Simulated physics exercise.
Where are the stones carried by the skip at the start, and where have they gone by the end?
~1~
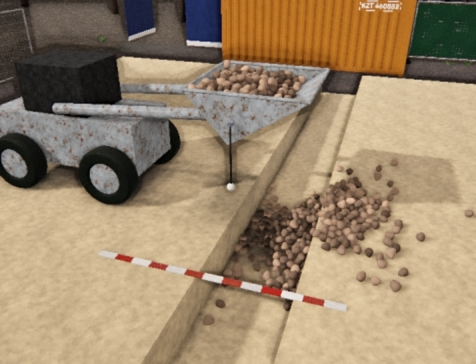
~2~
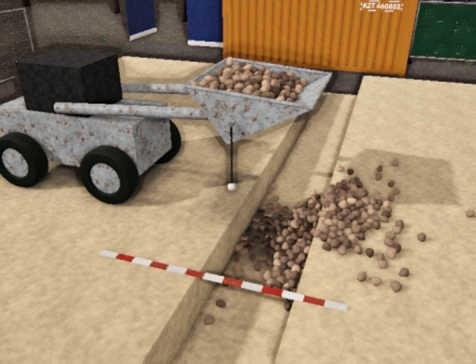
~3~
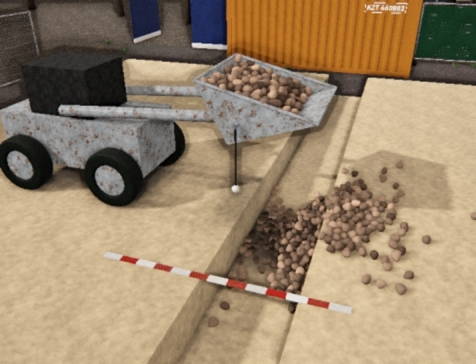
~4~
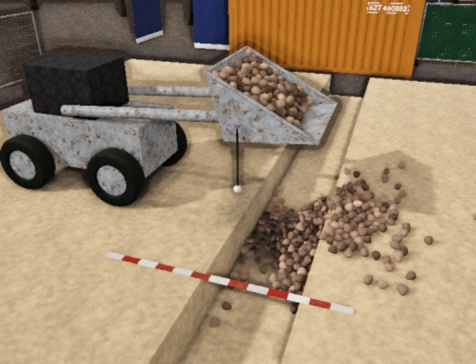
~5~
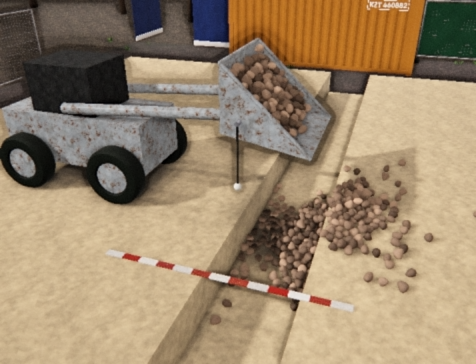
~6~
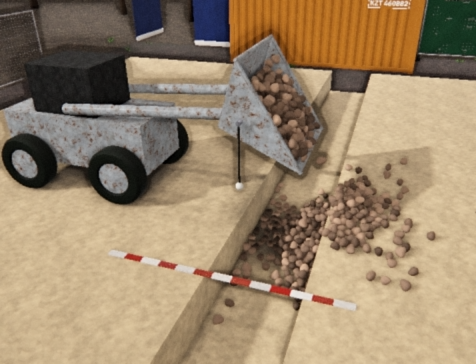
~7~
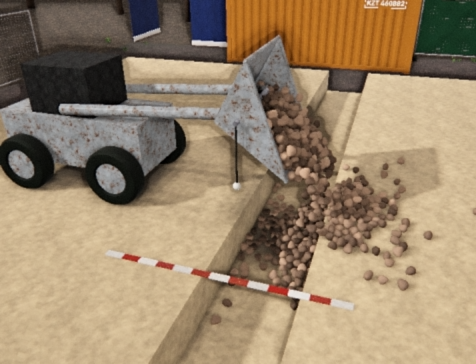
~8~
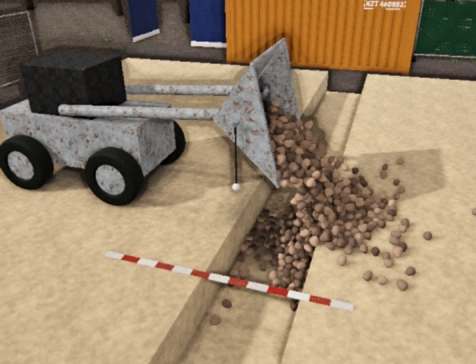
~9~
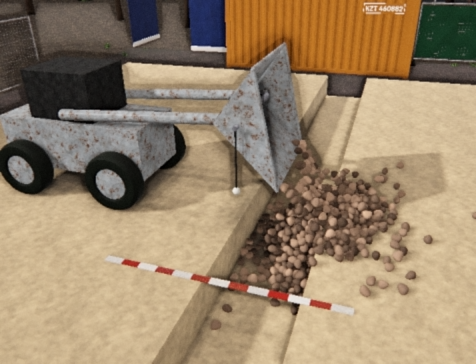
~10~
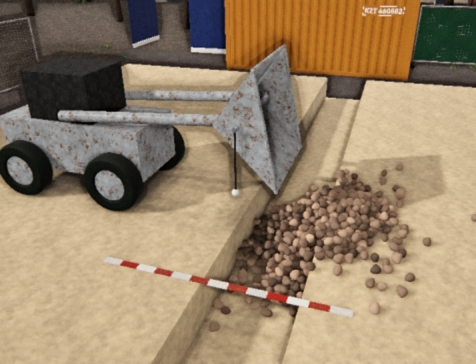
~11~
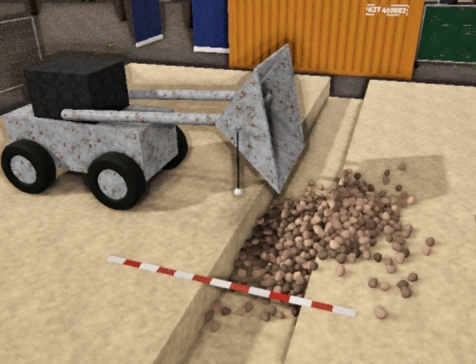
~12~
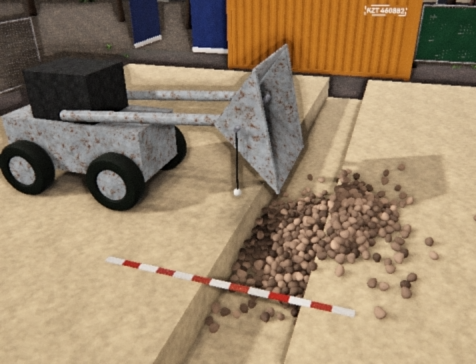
At the start they sit up in the raised grey skip. By the end they lie lower down, mostly heaped in the trench, with some on the sandy ground to its right.
